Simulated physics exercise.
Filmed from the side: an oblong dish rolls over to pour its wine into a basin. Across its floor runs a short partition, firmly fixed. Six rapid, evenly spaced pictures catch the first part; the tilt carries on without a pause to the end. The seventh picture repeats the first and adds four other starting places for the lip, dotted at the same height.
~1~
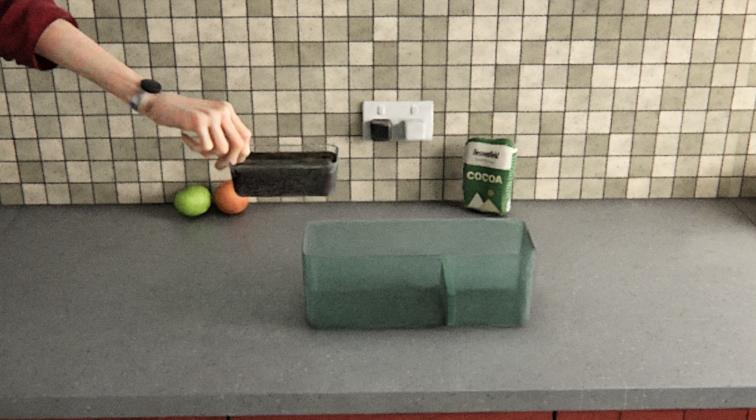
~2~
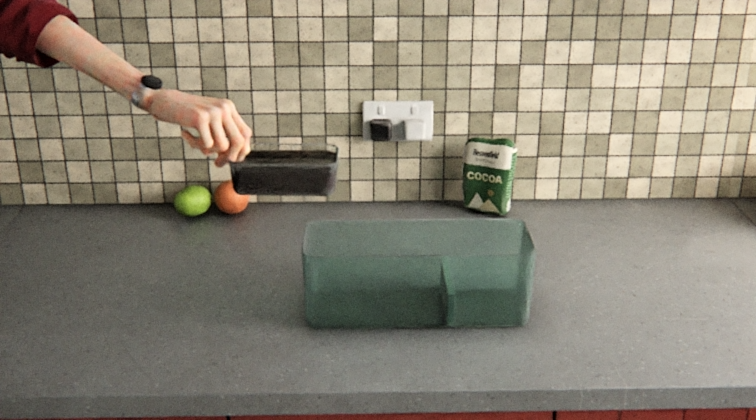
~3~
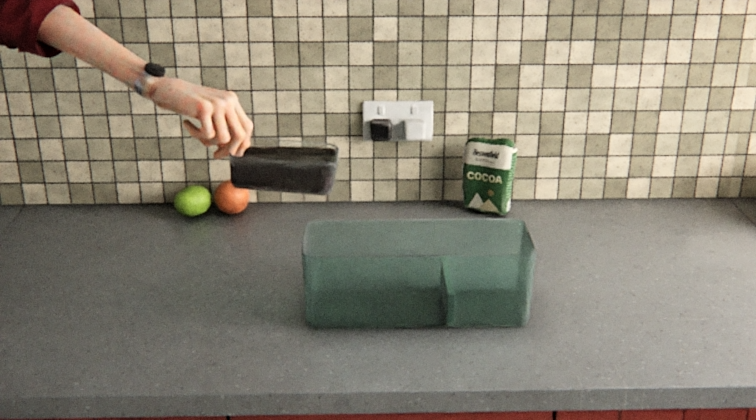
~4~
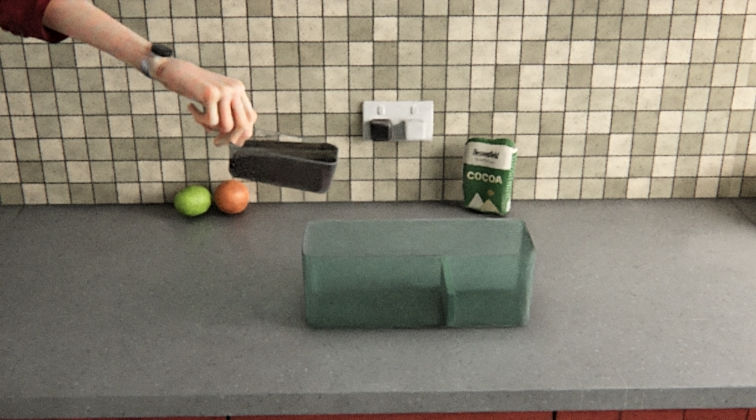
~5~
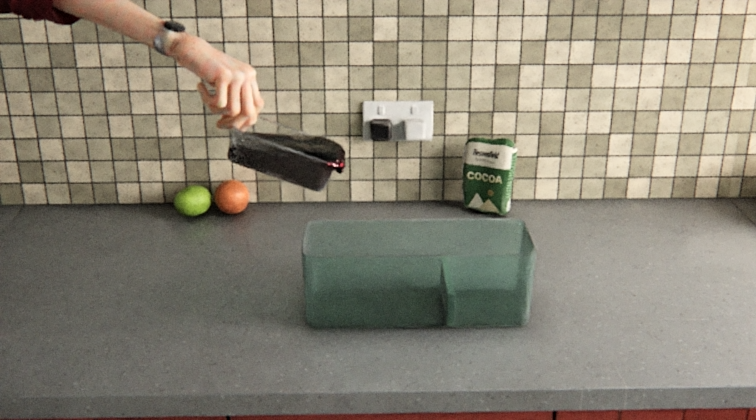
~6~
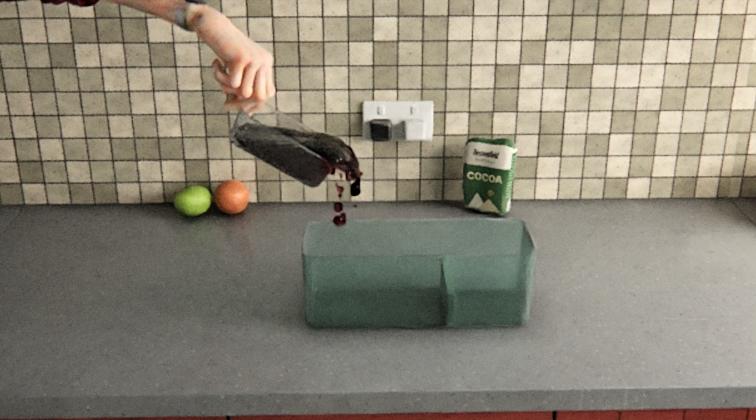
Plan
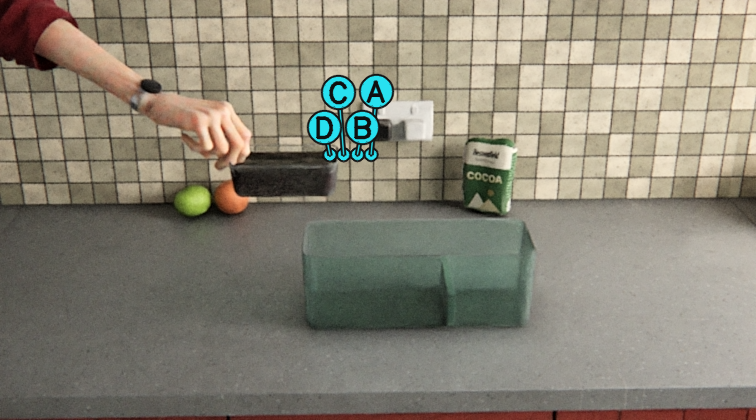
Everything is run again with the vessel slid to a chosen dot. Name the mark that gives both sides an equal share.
A.
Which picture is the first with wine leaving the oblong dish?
Picture 4.
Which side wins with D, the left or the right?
More ends on the left.
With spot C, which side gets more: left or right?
More ends on the left.
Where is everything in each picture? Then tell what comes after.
In the first picture, upright, lip at (336, 154); basin from (307, 325) to (529, 322); top of the wall at (448, 276); nothing has left yet.
In the second picture, upright, lip at (336, 154); nothing has left yet.
In the third picture, tipped about 6°, lip at (336, 154); nothing has left yet.
In the fourth picture, tipped about 12°, lip at (336, 154); wine is over the lip, down to (336, 154).
In the fifth picture, tipped about 21°, lip at (336, 154); wine is over the lip, down to (342, 165).
In the sixth picture, tipped about 32°, lip at (336, 154); wine is over the lip, down to (343, 221).
On the marked copy, A at (371, 154); B at (357, 154); C at (343, 154); D at (329, 154).
If A is chosen, about 46 % ends left of the wall and 44 % right of it; 10 % is lost outside.
If B is chosen, about 81 % ends left of the wall and 11 % right of it; 9 % is lost outside.
If C is chosen, about 87 % ends left of the wall and 3 % right of it; 10 % is lost outside.
If D is chosen, about 87 % ends left of the wall and 3 % right of it; 9 % is lost outside.
